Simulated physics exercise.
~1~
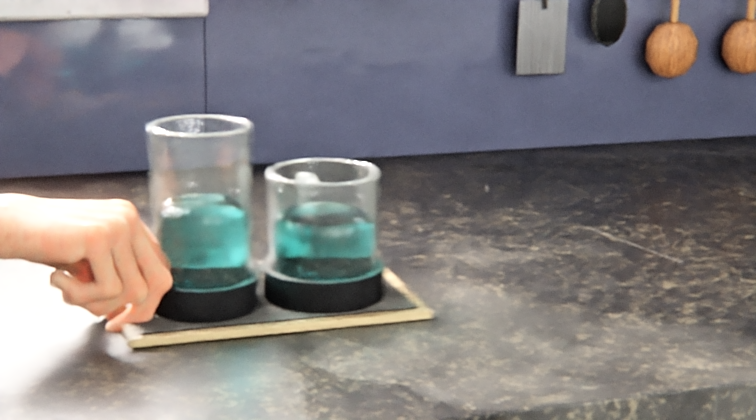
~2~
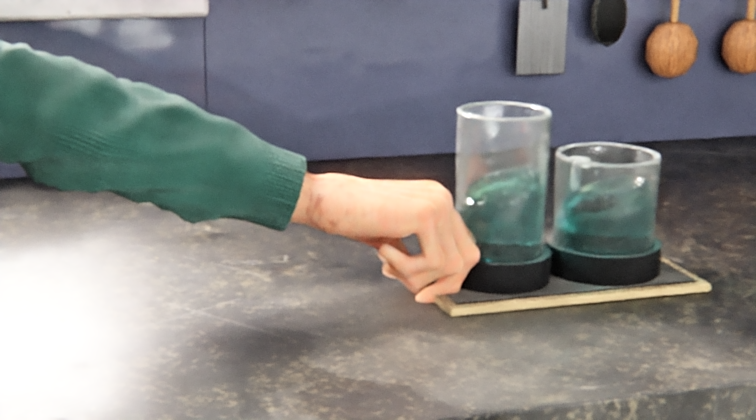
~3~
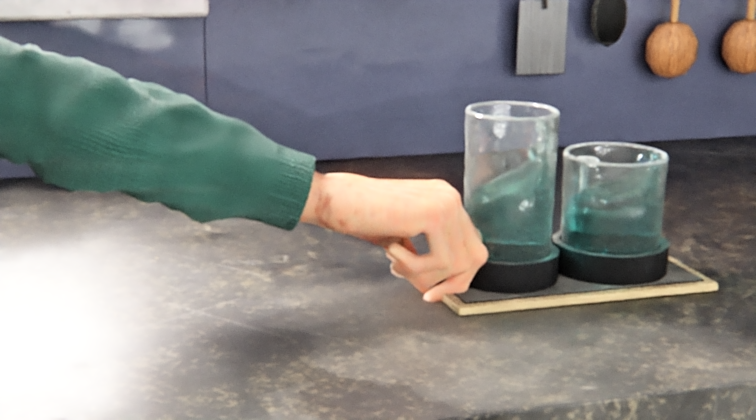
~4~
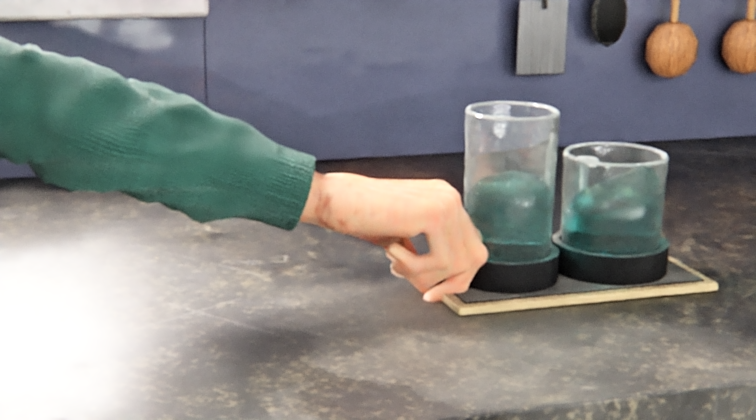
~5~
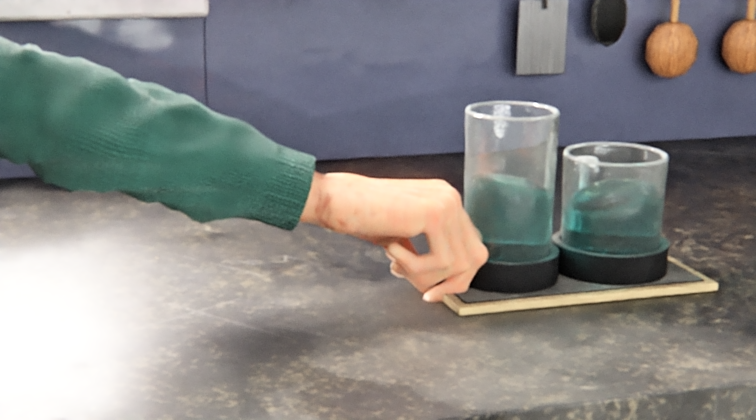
In the video, a hand slides a tray carrying a tall glass and a shorter clear vessel, both holding teal liquid, rightward across a dark countertop. The tray stops, the liquid tilts and sloshes inside, and the hand stays at the tray's left edge.
